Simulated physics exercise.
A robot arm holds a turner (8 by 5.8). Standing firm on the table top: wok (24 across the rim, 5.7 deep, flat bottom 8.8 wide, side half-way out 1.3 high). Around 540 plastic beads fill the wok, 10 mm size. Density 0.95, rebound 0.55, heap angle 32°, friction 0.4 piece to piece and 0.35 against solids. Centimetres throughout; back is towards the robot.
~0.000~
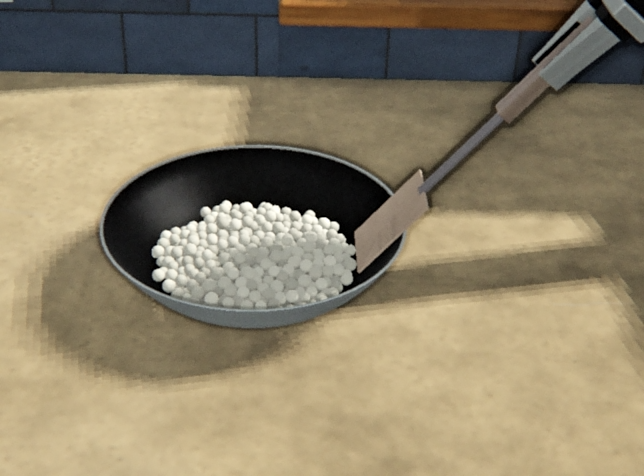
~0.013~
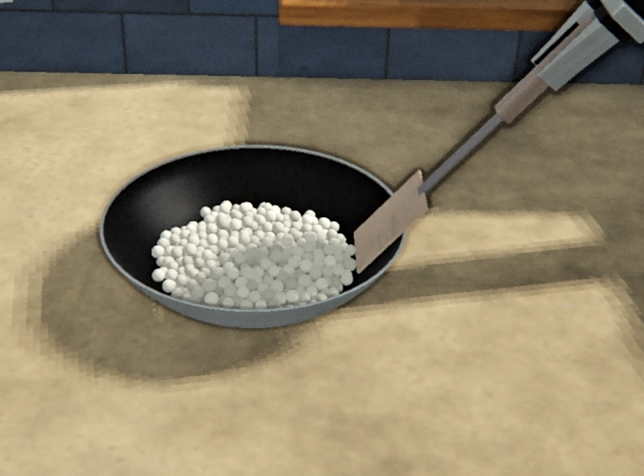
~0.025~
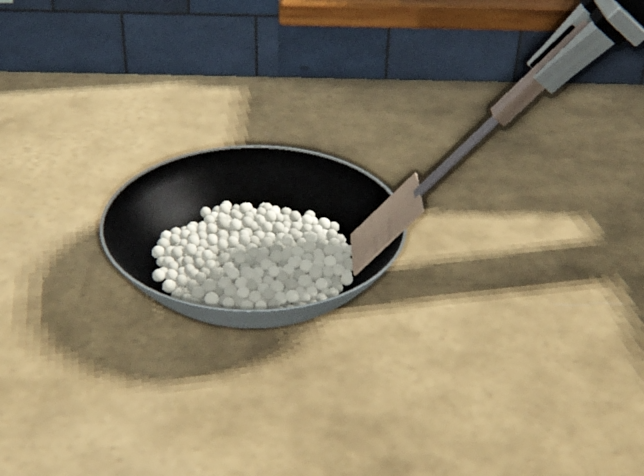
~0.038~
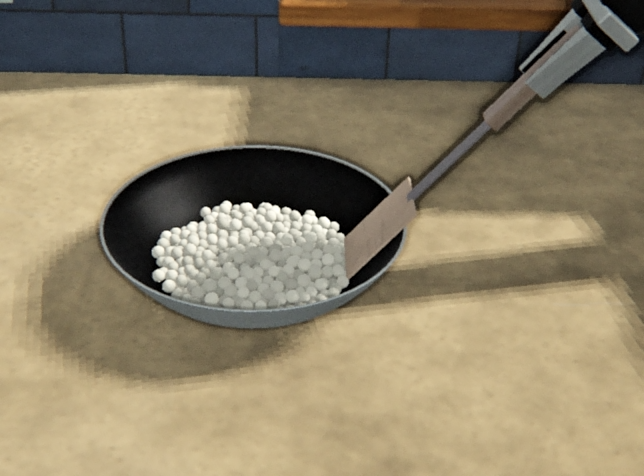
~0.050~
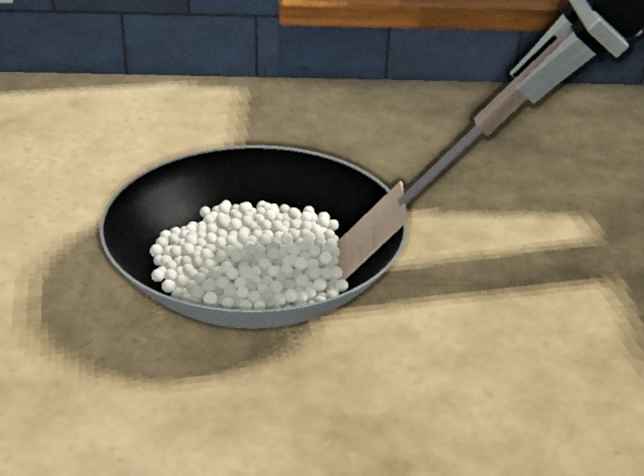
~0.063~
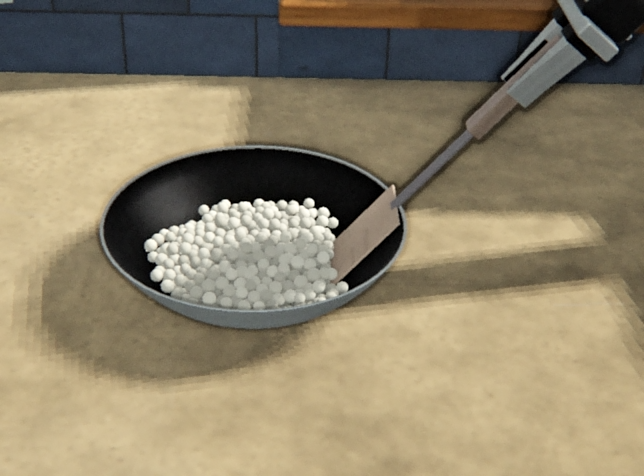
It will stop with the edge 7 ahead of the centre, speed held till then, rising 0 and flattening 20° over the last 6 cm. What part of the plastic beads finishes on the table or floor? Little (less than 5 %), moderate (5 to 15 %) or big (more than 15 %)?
Answer: Little; less than 5 % of the plastic beads finish on the table or floor.
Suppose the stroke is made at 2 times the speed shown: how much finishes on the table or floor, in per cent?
Some 5 per cent.
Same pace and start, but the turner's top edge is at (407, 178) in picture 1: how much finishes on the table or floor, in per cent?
About 0 per cent.
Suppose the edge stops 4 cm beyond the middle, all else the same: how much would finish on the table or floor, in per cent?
Then about 0 per cent.
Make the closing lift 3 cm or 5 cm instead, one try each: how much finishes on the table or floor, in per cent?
Some 0 and 5 per cent.
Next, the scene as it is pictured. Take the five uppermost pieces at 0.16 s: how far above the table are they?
Some 4 cm.
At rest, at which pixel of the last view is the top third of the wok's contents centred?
Near (160, 236).
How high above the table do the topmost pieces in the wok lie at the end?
About 6.5 cm.
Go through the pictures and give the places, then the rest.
The turner top edge at (424, 188), sloping 51°; upper third of the load around (255, 252), from x 160 to 350, top at y 205; 538 in the wok, in the first frame.
The turner top edge at (423, 189), sloping 51°; upper third of the load around (255, 252), from x 160 to 350, top at y 205, in the second frame.
The turner top edge at (420, 191), sloping 51°; upper third of the load around (255, 252), from x 160 to 350, top at y 205, in the third frame.
The turner top edge at (412, 196), sloping 51°; upper third of the load around (256, 252), from x 160 to 345, top at y 205, in the fourth frame.
The turner top edge at (404, 200), sloping 51°; upper third of the load around (257, 251), from x 155 to 345, top at y 205, in the fifth frame.
The turner top edge at (396, 204), sloping 51°; upper third of the load around (253, 250), from x 150 to 340, top at y 205; 538 in the wok, in the sixth frame.
After 0.16 s, sloping 51°, highest piece 5 above the table; 538 in the wok.
After 0.26 s, sloping 43°, highest piece 5 above the table; 538 in the wok.
After 0.51 s, sloping 31°, highest piece 6 above the table; 534 in the wok, 4 on the table or floor.
After 1.56 s, sloping 31°, highest piece 6 above the table; 534 in the wok, 4 on the table or floor.
In the end, 534 in the wok, 4 on the table or floor. That is 1 % on the table or floor.
